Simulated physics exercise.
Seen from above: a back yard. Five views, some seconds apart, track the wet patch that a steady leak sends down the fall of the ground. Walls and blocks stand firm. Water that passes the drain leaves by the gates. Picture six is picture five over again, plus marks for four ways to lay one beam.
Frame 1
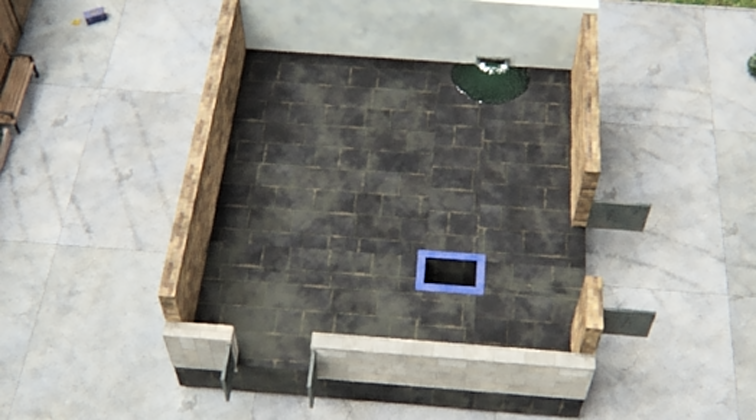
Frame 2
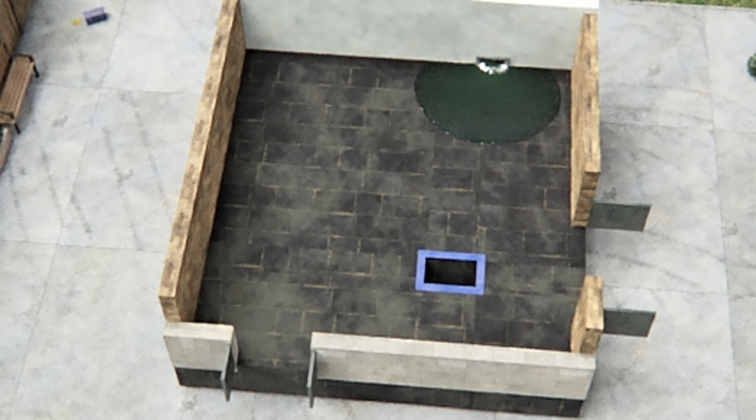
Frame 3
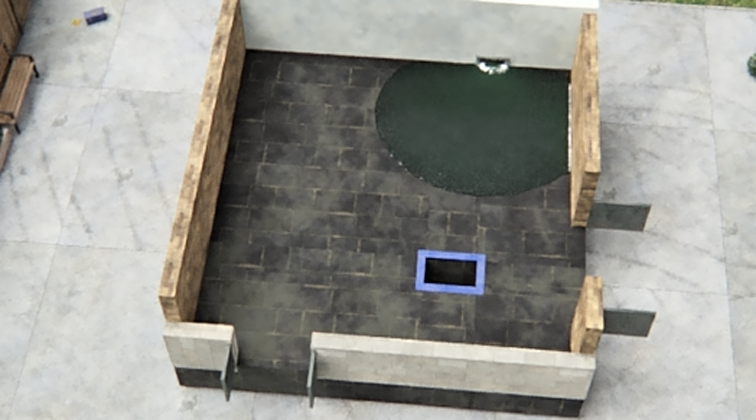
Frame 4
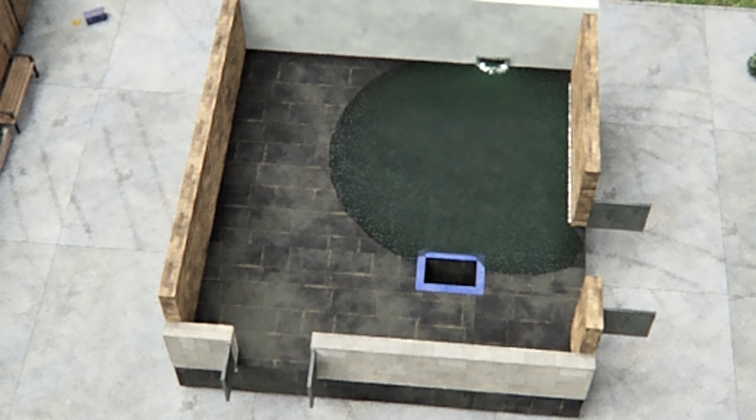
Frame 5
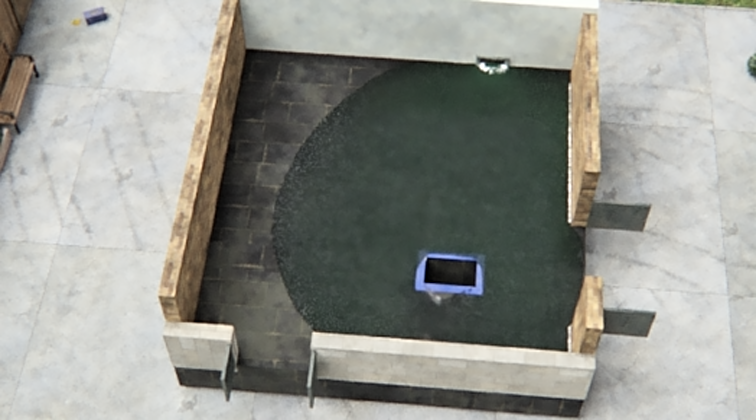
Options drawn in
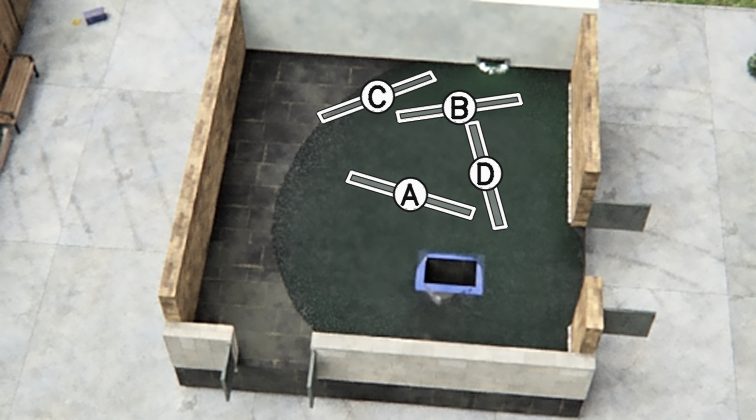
A walled, dark-paved back yard seen from above had green water pouring from an outfall in the far wall, spreading across the paving until it surrounded the blue gully and ran into it.
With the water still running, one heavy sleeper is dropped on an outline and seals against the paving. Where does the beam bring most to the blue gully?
C.
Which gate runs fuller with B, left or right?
The left gate.
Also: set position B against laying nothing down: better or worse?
Worse.
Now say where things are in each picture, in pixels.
The first frame shows outfall at (493, 61); blue gully at (451, 272); open gate at (277, 355); open gate at (572, 275); front seen at (508, 97), 3 % of the ground wet; blue gully still dry.
The second frame shows front seen at (482, 139), 10 % of the ground wet; blue gully still dry.
The third frame shows front seen at (501, 192), 22 % of the ground wet; blue gully still dry.
The fourth frame shows front seen at (512, 270), 41 % of the ground wet; blue gully still dry.
The fifth frame shows front seen at (310, 315), 63 % of the ground wet; blue gully taking water.
On the marked copy, A from (349, 176) to (472, 213); B from (398, 116) to (519, 99); C from (320, 117) to (432, 76); D from (471, 122) to (500, 227).
With A, about 14 % of the stream goes into the blue gully, about 84 % out by the gates.
With B, about 14 % of the stream goes into the blue gully, about 83 % out by the gates.
With C, about 31 % of the stream goes into the blue gully, about 68 % out by the gates.
With D, about 16 % of the stream goes into the blue gully, about 83 % out by the gates.
